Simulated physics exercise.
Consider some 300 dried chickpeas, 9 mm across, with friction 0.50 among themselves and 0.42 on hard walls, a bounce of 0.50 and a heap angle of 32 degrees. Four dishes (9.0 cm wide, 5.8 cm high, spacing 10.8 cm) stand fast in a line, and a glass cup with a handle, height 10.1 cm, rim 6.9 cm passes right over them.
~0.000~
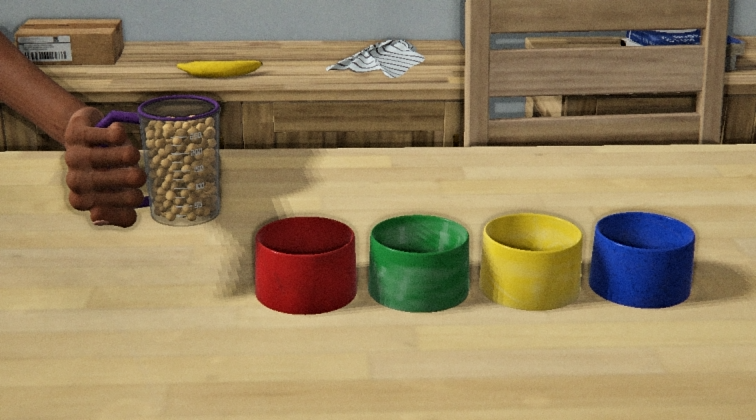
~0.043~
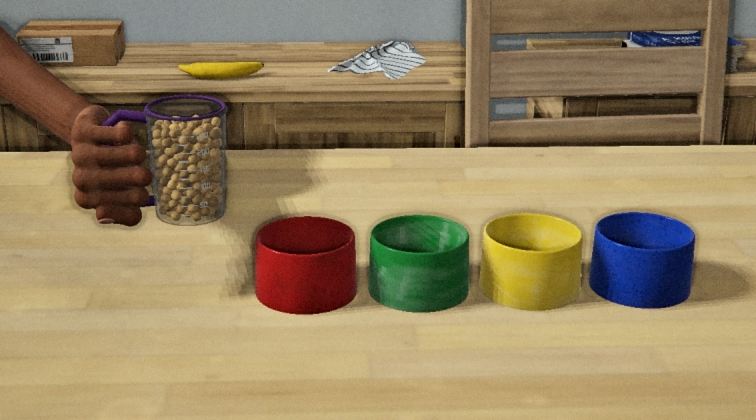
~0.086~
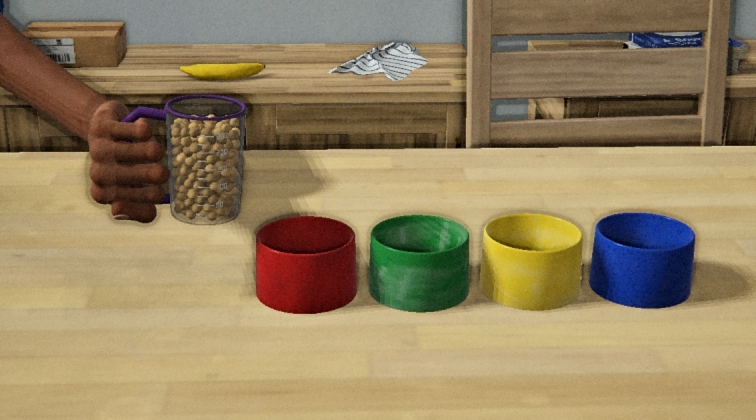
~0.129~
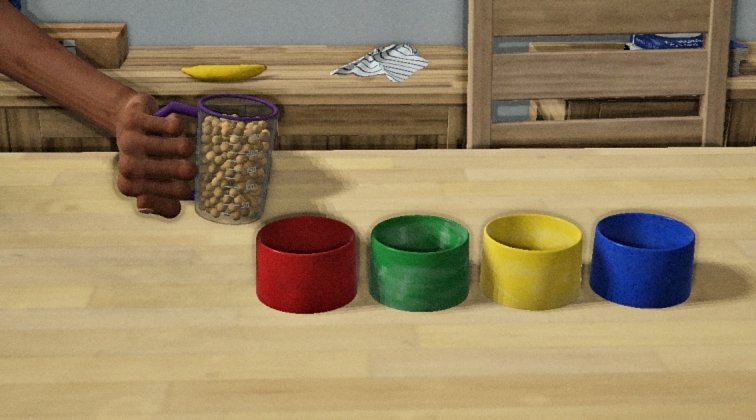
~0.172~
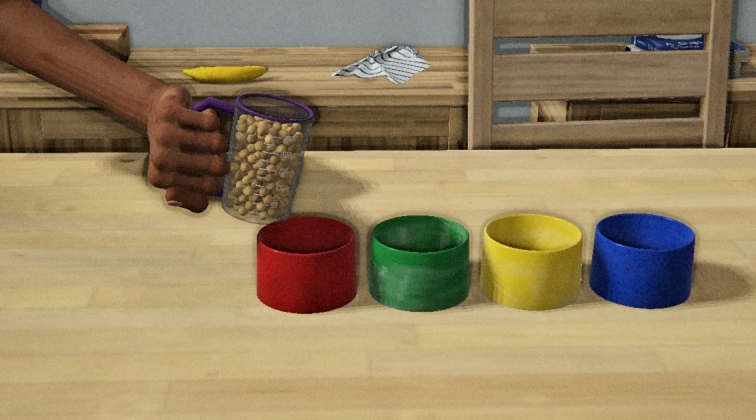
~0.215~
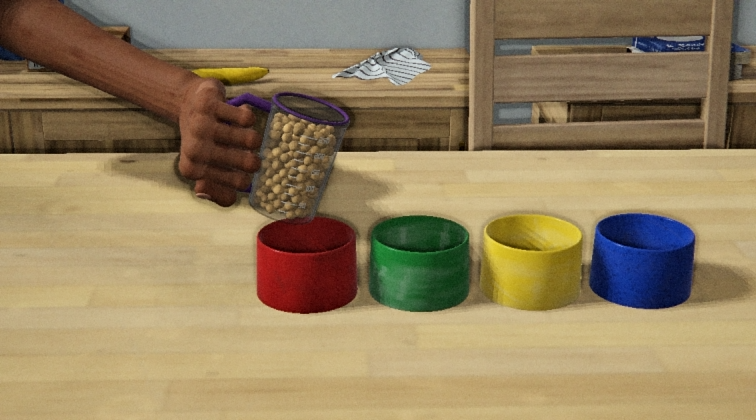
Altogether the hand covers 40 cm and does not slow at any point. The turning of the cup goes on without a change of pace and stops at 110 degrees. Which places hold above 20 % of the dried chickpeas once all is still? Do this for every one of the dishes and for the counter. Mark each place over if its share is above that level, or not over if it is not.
Red: Not over, blue: Over, green: Not over, yellow: Not over, counter: Not over.
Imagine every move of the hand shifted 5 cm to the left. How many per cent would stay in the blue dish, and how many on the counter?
Shares in that case - blue 100 / counter 0.
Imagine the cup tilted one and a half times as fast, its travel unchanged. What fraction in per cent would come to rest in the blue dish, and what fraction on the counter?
The blue dish would get 60 and the counter 40.
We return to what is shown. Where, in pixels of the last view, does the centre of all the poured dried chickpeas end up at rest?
Centre at rest, approx.: (654, 265) px.
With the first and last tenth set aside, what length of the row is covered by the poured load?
I'd put it near 11 cm.
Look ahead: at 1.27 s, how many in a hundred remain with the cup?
Around 55 in a hundred.
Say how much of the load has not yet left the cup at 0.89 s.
85 %.
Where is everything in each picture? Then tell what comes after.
Cup at (182, 161), tilt 0 degrees, lip at (218, 108), moved 0.0 cm; middle of the pieces at (181, 170); red dish at (305, 236); green dish at (420, 234); yellow dish at (533, 233); blue dish at (645, 231), in the first frame.
Cup at (188, 161), tilt 1 degrees, lip at (225, 108), moved 0.5 cm; middle of the pieces at (187, 170), in the second frame.
Cup at (206, 161), tilt 3 degrees, lip at (245, 109), moved 2.0 cm; middle of the pieces at (204, 170), in the third frame.
Cup at (234, 160), tilt 8 degrees, lip at (277, 112), moved 4.5 cm; middle of the pieces at (231, 169), in the fourth frame.
Cup at (265, 160), tilt 12 degrees, lip at (313, 116), moved 7.4 cm; middle of the pieces at (262, 168), in the fifth frame.
Cup at (296, 160), tilt 17 degrees, lip at (348, 119), moved 10.2 cm; middle of the pieces at (292, 168); red dish at (306, 235); green dish at (420, 234); yellow dish at (533, 233); blue dish at (645, 232). The cup turns about 110 degrees a second and travels 66 cm a second, in the sixth frame.
After 0.62 s, tilt 62 degrees; cup holds 100 %.
Then, at 0.89 s, tilt 91 degrees; cup holds 85 %, blue 5 %.
After 1.27 s, tilt 110 degrees; cup holds 55 %, blue 30 %.
At rest (3.0 s), red 0 %, blue 85 %, green 0 %, yellow 0 %, counter 15 %.
